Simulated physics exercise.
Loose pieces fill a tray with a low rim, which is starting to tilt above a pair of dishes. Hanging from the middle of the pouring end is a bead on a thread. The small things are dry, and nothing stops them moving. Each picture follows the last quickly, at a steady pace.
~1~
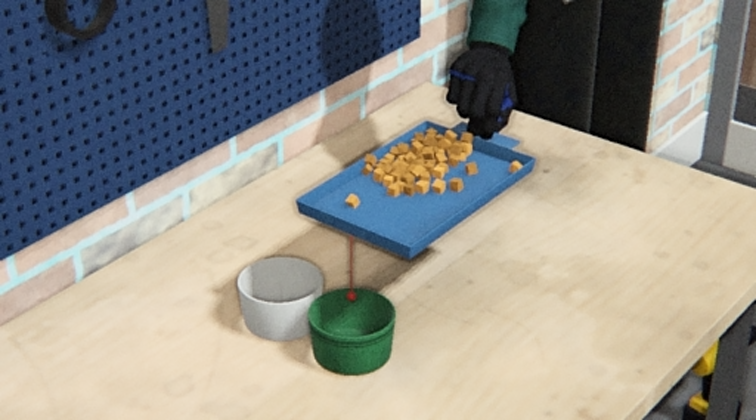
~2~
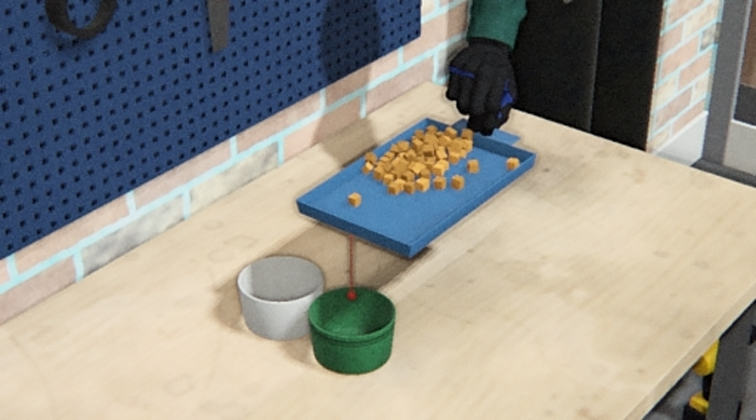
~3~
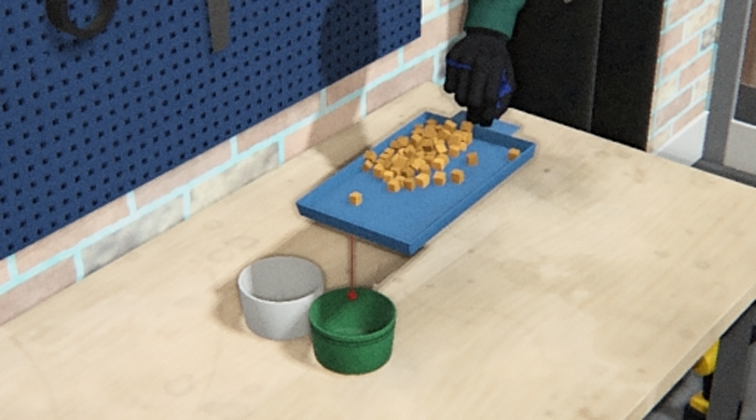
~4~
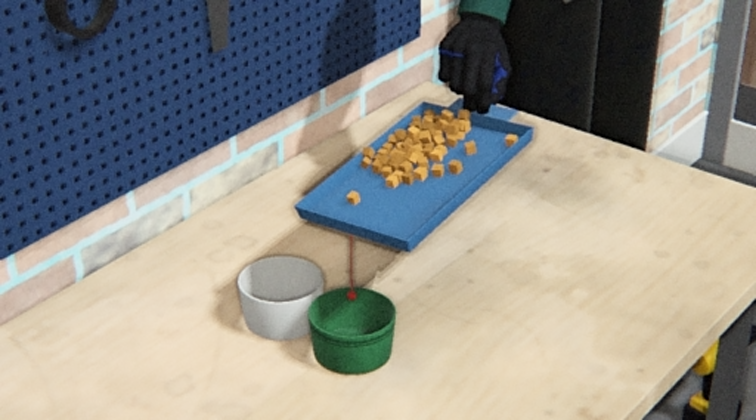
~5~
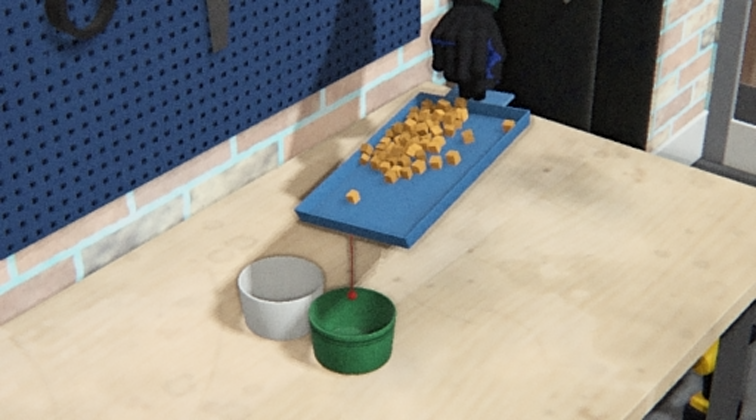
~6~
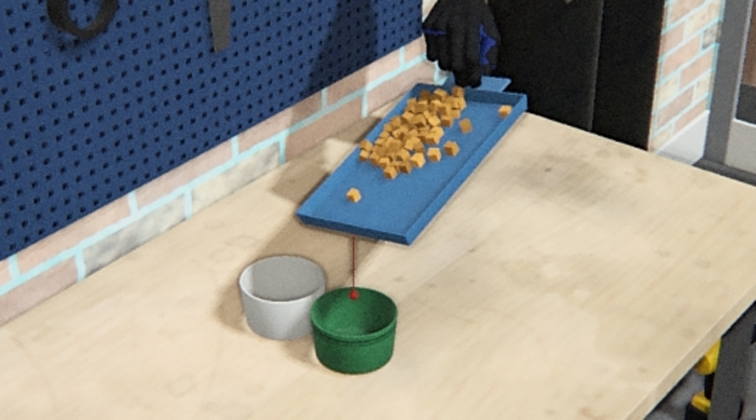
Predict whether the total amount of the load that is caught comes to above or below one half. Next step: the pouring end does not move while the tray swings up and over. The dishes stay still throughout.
The total caught comes to above one half.
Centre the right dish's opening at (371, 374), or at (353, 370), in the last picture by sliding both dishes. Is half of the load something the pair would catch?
At place one not up to half; at place two not up to half.
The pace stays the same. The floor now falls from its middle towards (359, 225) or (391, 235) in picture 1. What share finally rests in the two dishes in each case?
About 30 % and about 10 %.
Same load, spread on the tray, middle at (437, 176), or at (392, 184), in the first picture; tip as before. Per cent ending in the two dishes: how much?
You'd get near 70 percent first and near 70 percent next.
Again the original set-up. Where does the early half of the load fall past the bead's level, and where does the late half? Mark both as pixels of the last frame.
Early half (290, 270), late half (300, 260).
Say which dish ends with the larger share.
The one to the left.
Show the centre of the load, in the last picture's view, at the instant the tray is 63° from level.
Mark it at roughly (331, 177) in the final frame.
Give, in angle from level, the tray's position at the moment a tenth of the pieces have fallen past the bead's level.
Angle: Approx. 70 degrees.
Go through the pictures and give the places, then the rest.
The first frame shows corners of the pouring end at (299, 200) and (410, 245), level; middle of the load at (422, 159), croutons; left dish at (253, 315); right dish at (325, 349); bead on its thread at (351, 296).
The second frame shows corners of the pouring end at (299, 200) and (410, 243), level; middle of the load at (422, 156).
The third frame shows corners of the pouring end at (299, 202) and (409, 242), tipped barely, lowest at the left corner; middle of the load at (422, 151).
The fourth frame shows corners of the pouring end at (298, 205) and (407, 239), tipped a little, lowest at the left corner; middle of the load at (420, 143).
The fifth frame shows corners of the pouring end at (297, 209) and (405, 236), tipped clearly, lowest at the left corner; middle of the load at (418, 135).
The sixth frame shows corners of the pouring end at (299, 212) and (404, 234), tipped clearly, lowest at the left corner; middle of the load at (416, 128); left dish at (255, 314); right dish at (327, 348).
Soon, tray tipped steeply; most on the tray; a stray few in the left dish; a small part in the air.
A while on, tray tipped past a quarter turn; about two thirds on the tray; a stray few in the right dish; about a quarter in the left dish; a small part outside both.
Towards the end, tray tipped past a quarter turn; a small part in the right dish; about two thirds in the left dish; about a quarter outside both; a stray few in the air.
Finally, tray tipped past a quarter turn; a small part in the right dish; about two thirds in the left dish; about a quarter outside both.
